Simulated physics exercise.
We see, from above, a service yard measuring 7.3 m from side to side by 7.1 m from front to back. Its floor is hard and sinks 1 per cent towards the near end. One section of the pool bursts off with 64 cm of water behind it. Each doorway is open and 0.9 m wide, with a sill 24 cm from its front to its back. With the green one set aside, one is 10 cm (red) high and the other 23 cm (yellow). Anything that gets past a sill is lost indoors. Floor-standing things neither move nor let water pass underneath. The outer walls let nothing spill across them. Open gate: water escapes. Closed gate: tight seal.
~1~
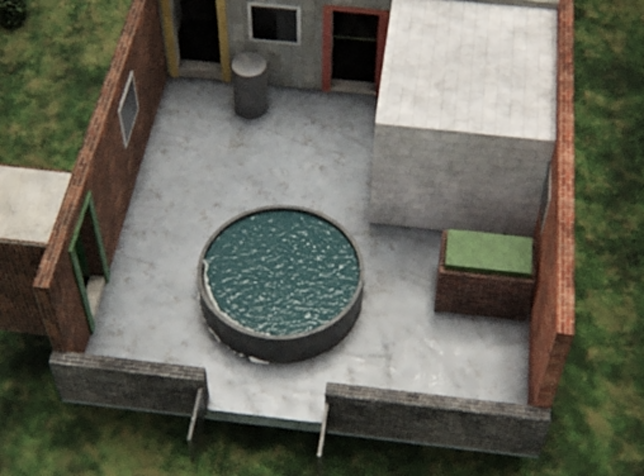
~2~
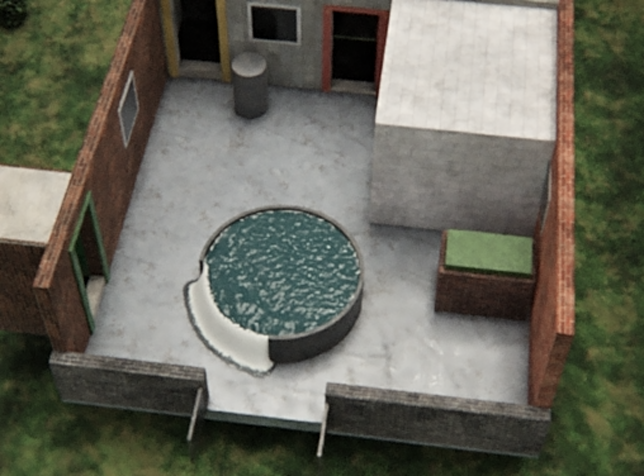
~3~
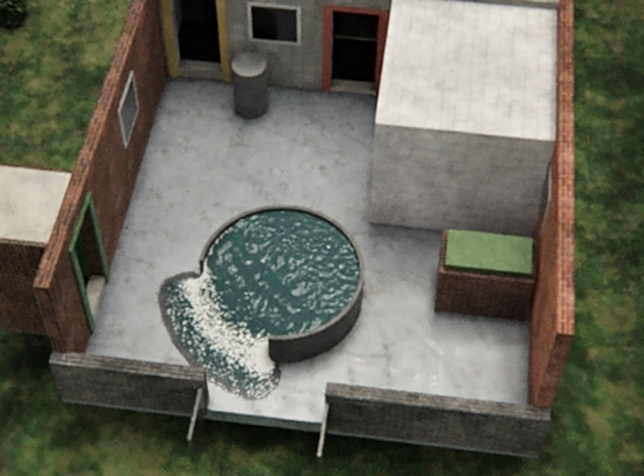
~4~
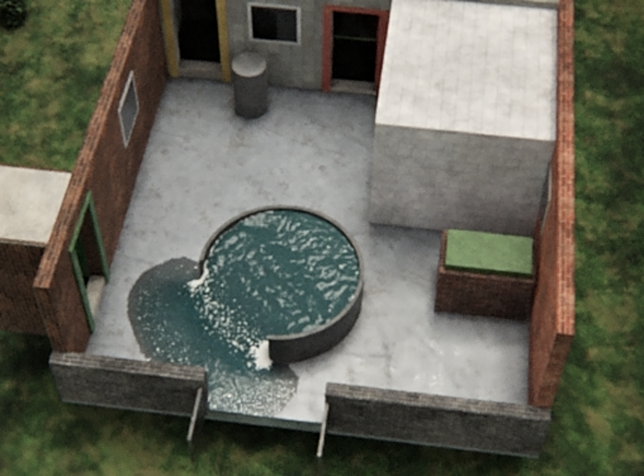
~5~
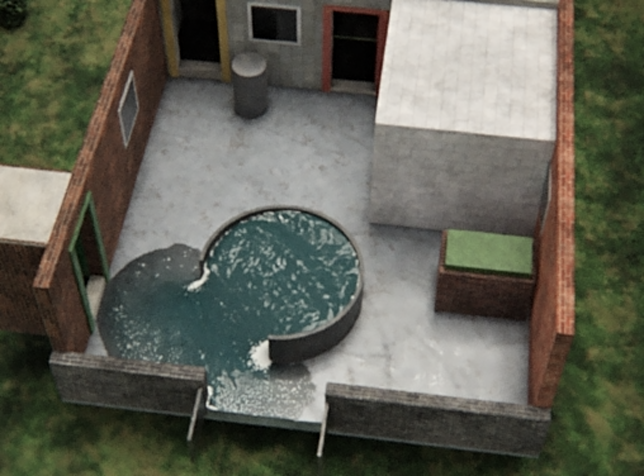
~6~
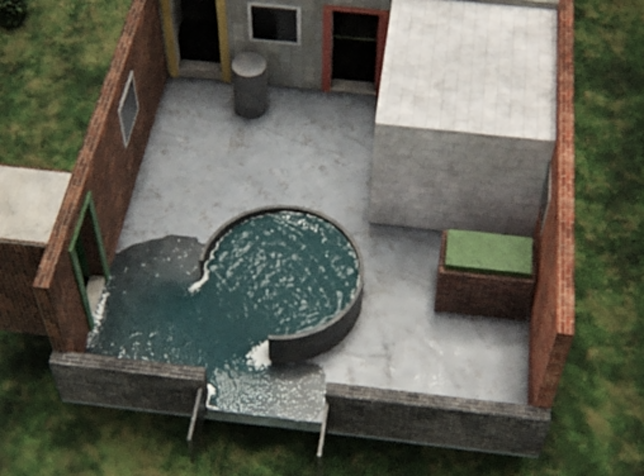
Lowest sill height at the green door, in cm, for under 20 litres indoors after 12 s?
I would say 30 cm.
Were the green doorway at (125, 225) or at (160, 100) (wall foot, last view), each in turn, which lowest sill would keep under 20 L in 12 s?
Around 8.5 and 13.5 cm respectively.
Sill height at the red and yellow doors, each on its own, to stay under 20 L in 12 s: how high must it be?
Some 12.0 cm for red, some 17 cm for yellow.
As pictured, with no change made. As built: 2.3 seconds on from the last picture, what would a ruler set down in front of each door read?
Door by door in cm - green 30, red 0, yellow 0.
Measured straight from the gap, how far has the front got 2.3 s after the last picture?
The front sits around 4.6 m out.
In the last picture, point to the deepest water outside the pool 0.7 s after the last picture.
Near pixel (89, 381).
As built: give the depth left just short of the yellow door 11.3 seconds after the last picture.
A ruler would read roughly 3.5 cm.
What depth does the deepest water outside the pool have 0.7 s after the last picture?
Max depth: Around 66 cm.
Then, 0.7 s after the last picture water covers 15 % of the floor, deepest (66 cm) near (89, 381); 25 cm at the green door, 2 litres in over its 22 cm sill.
Then, 2.3 s after the last picture water covers 30 % of the floor, deepest (38 cm) near (78, 380); 30 cm at the green door, 58 litres in over its 22 cm sill.
Then, 11.3 s after the last picture water covers 90 % of the floor, deepest (12 cm) near (334, 240); 7 cm at the green door, 77 litres in over its 22 cm sill.
At the green door as built, the water peaked near 37 cm, 1.3 s after the last picture.
Run again over the same 12 s with other heights there, 37 litres in over 26.5 cm, 6 litres over 35.5 cm. The limit of 20 litres is kept from about 30 cm up.
